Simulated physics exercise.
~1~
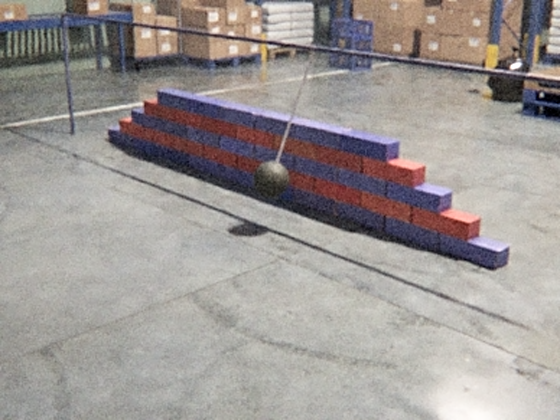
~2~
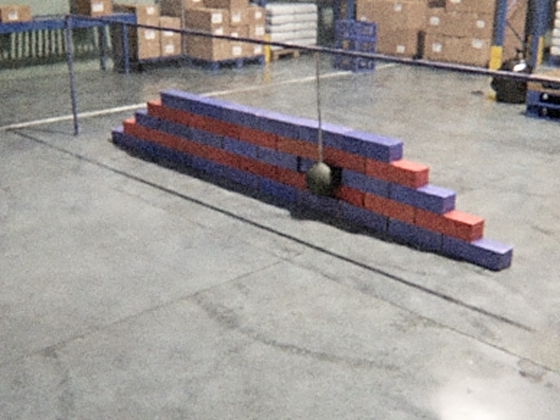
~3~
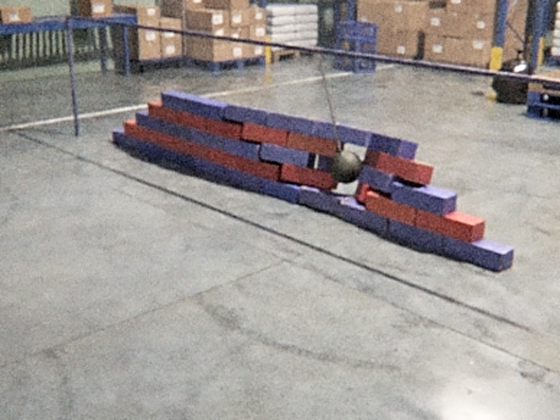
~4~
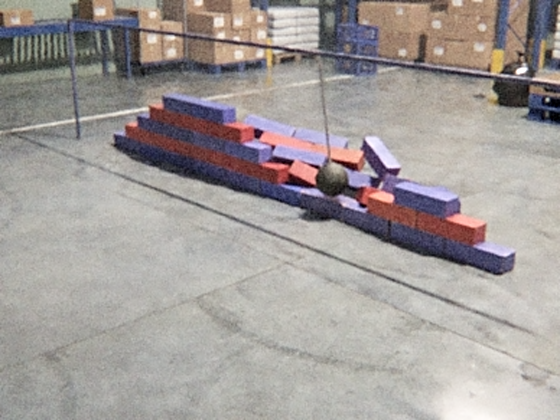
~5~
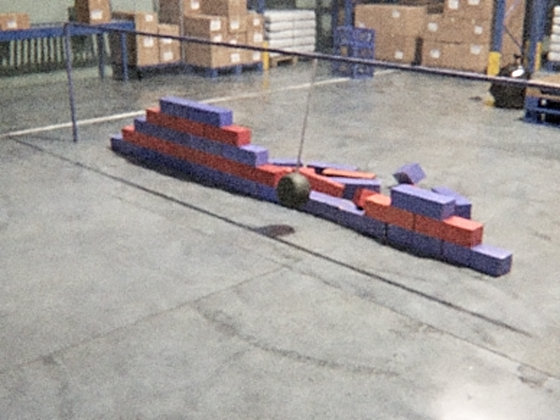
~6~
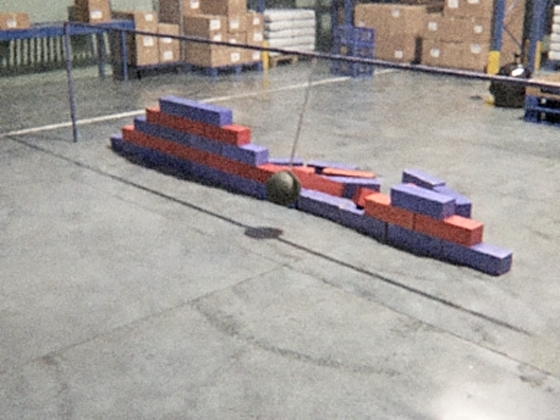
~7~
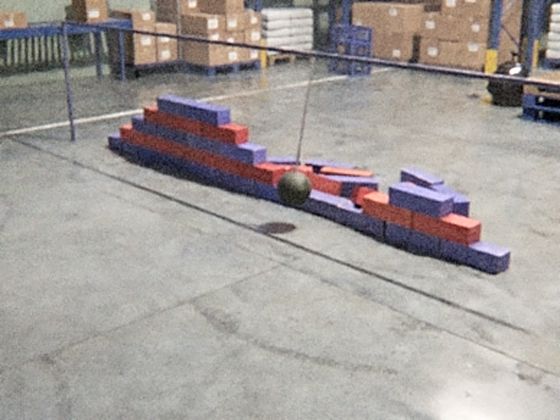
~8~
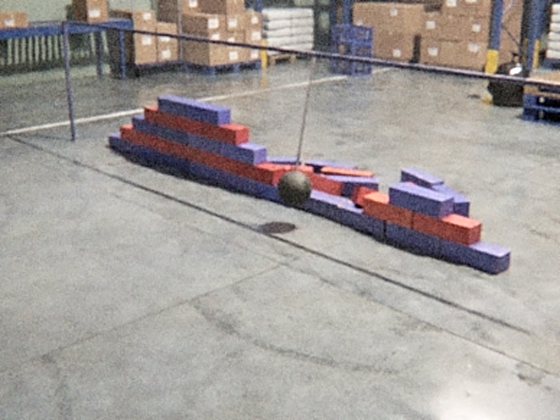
Dark ball on a line swinging into a stepped wall of blue and red blocks, collapsing its middle, then hanging before the gap.
